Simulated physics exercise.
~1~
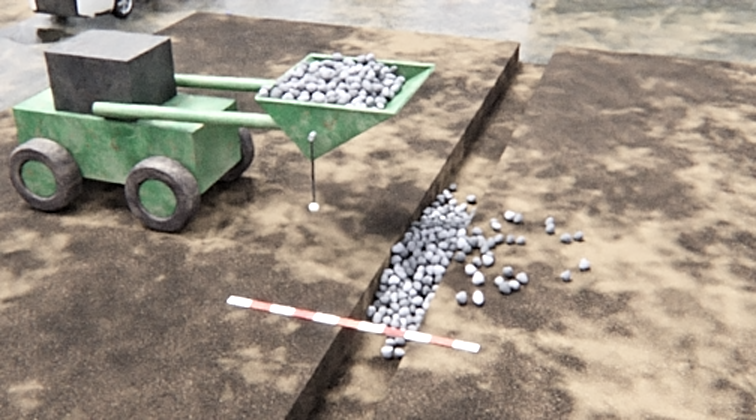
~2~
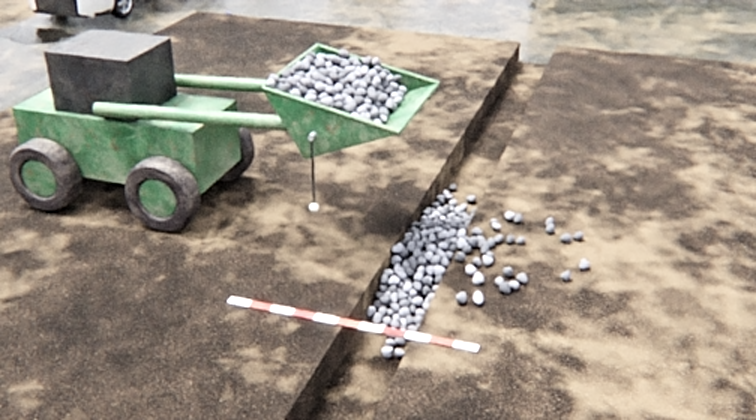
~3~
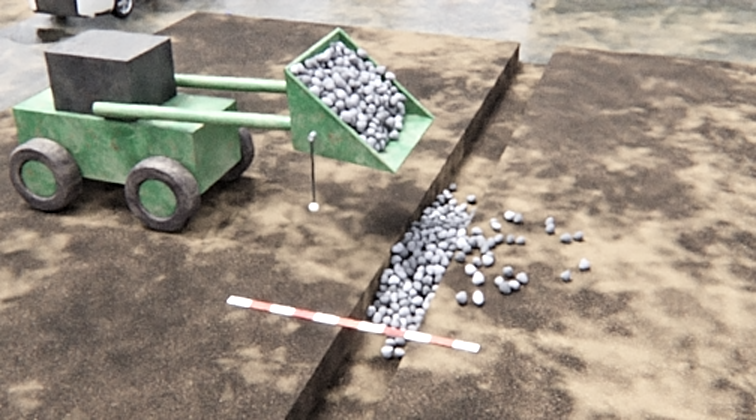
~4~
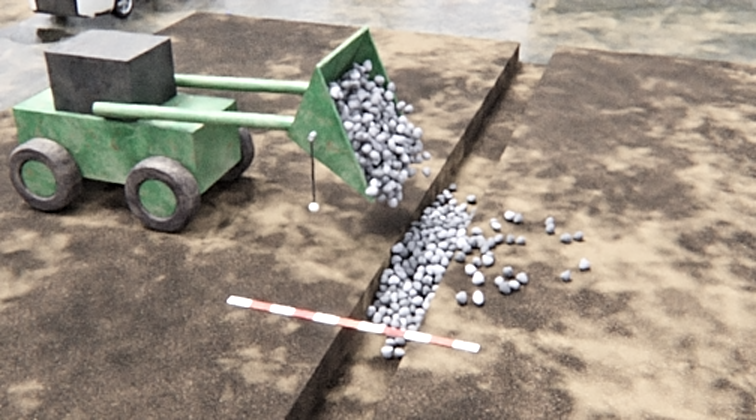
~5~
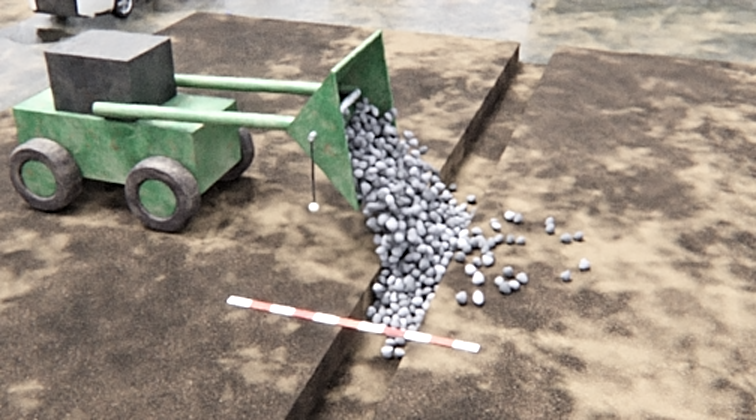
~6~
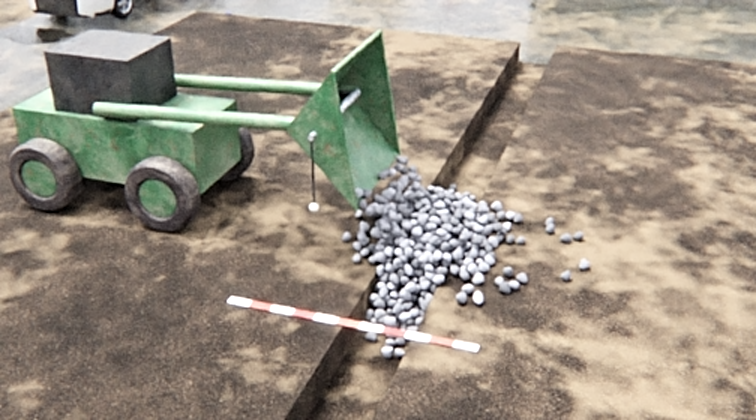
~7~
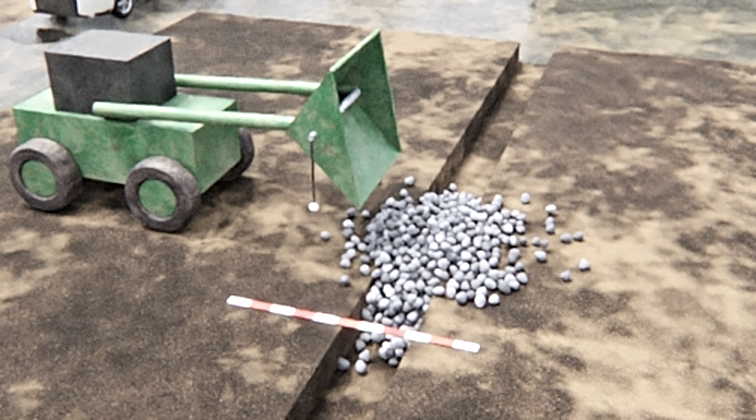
On brown, patchy ground cut by a trench, a green four-wheeled loader stands at the left with its raised bucket full of grey stones, while earlier stones already lie in the trench and scattered beyond it near a red and white striped staff. The bucket begins tipping forward, and the load slides toward its lower lip. As it steepens, the stones pour out in a thick stream onto the old heap. The last ones leave the bucket and the pile spreads to both sides. Finally the bucket hangs steeply tilted and empty above a broad mound covering part of the trench.
